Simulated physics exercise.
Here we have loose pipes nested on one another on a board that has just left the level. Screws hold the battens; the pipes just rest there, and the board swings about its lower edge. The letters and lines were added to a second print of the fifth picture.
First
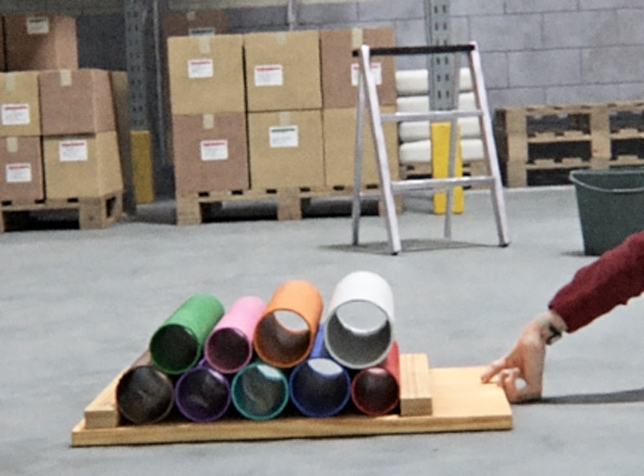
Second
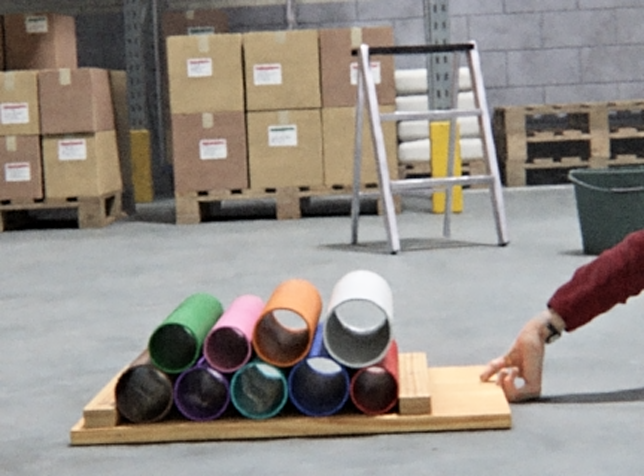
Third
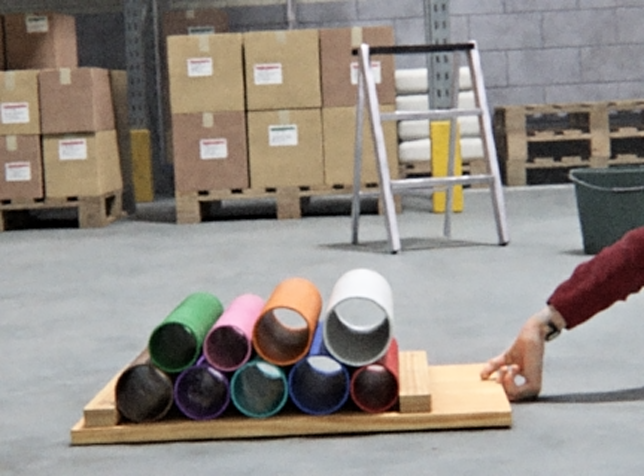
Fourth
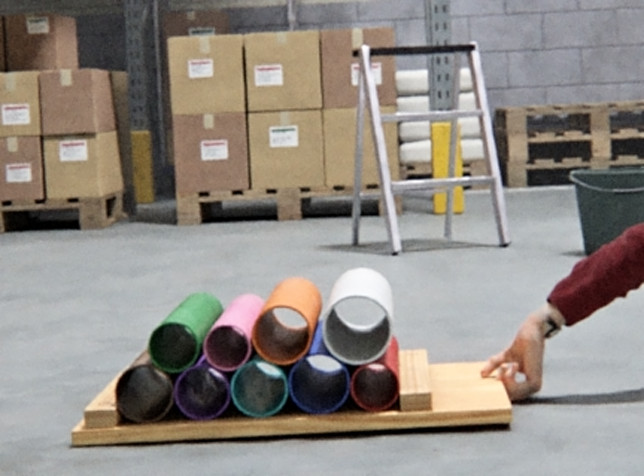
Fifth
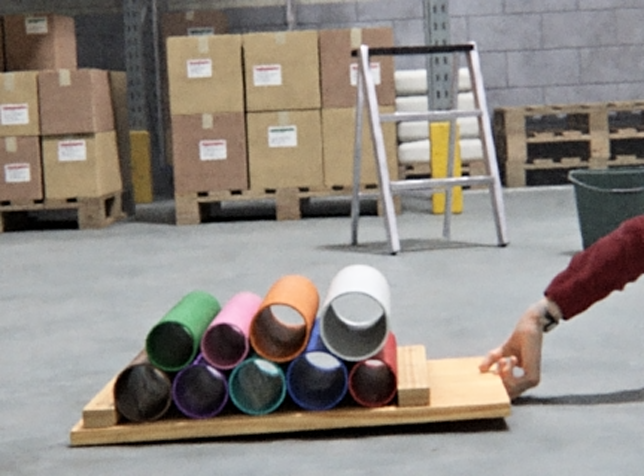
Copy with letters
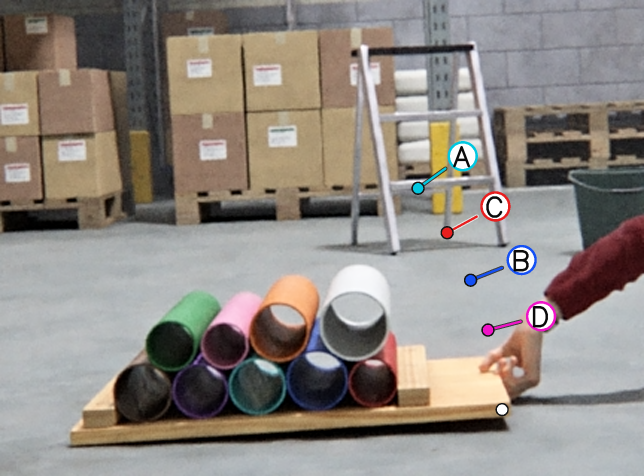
In a warehouse with stacked boxes, pallets and a stepladder behind, a fixed camera looks from floor level height across a grey concrete floor. Green, pink, orange and white pipes rest on a lower row of brown, purple, turquoise, blue and red ones, between battens on a wooden board. At right, a red-sleeved hand holds the board's end, then raises it slightly, tilting board and pipes together.
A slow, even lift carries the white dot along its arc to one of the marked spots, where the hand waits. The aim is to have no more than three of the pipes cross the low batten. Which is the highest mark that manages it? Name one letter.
The highest mark that will do is A.
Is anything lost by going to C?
At C: No.
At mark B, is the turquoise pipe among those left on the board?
Yes, with B.
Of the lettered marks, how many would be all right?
Four of them.
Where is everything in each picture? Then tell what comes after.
Purple pipe (203, 394); turquoise pipe (260, 391); blue pipe (320, 386), in the first picture.
Blue pipe (319, 386); red pipe (375, 390), in the second picture.
Board (298, 392); red pipe (375, 388); white pipe (358, 330); pink pipe (227, 347), in the third picture.
Board (298, 392); brown pipe (144, 393); purple pipe (203, 392), in the fourth picture.
Board (296, 389); brown pipe (143, 392); purple pipe (201, 390), in the fifth picture.
On the marked copy, A at (418, 188); B at (471, 280); C at (447, 232); D at (488, 330); the white dot at (502, 410).
With A. Early on, board at 19°.
Further on, board at 33°.
At the end, board at 33°, three over the low batten (green, orange, pink).
As for the rest, B none over the low batten; C none over the low batten; D none over the low batten.
